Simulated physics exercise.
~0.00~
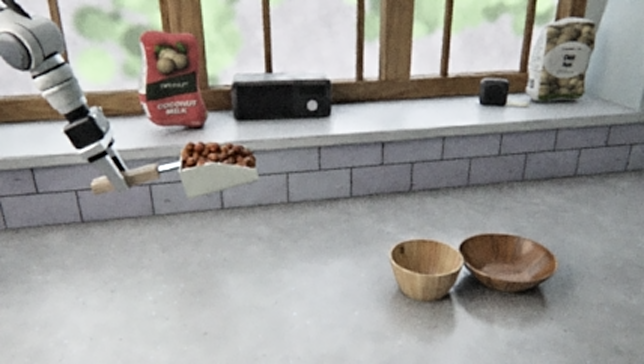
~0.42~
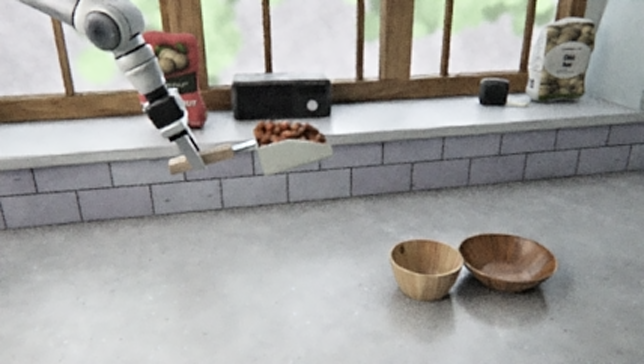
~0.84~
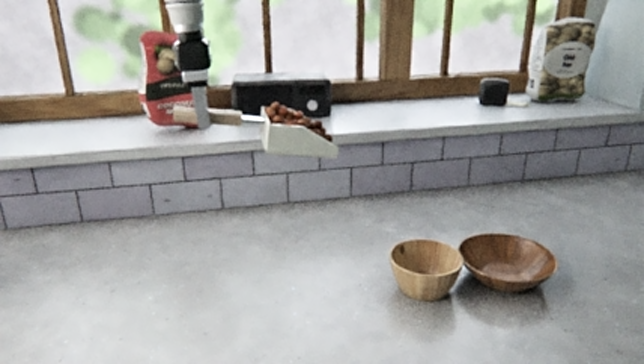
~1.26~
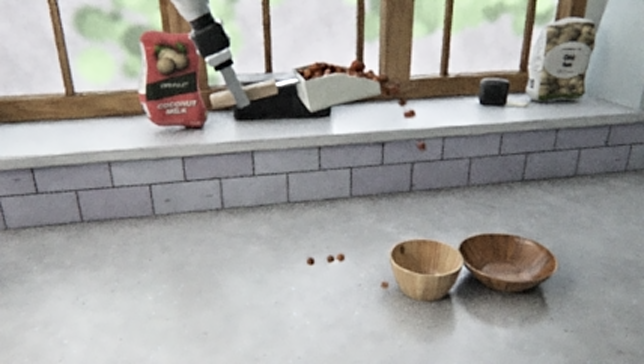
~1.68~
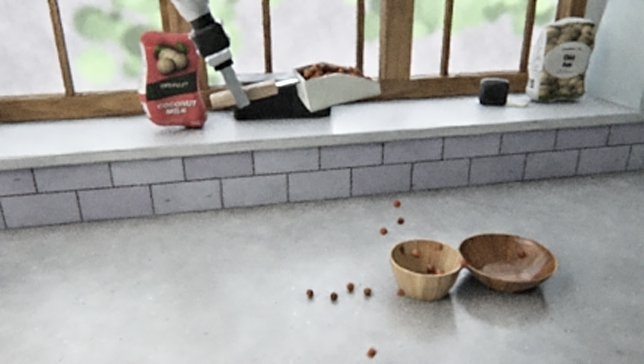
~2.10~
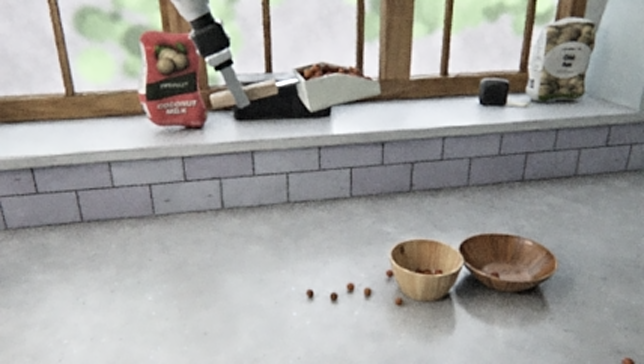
A white robot arm holds a pale scoop heaped with reddish-brown hazelnuts above a grey countertop, seen from a still, slightly raised view facing a wood-framed window. A red bag, a black box and a pale bag stand along the sill, and two wooden bowls sit side by side at right. The arm carries the scoop rightward, then tips it and lifts it further right, spilling some nuts. They drop around the bowls, bouncing and scattering while the scoop stays put. Finally, some nuts rest in the left bowl, several lie on the counter, and many remain in the scoop.
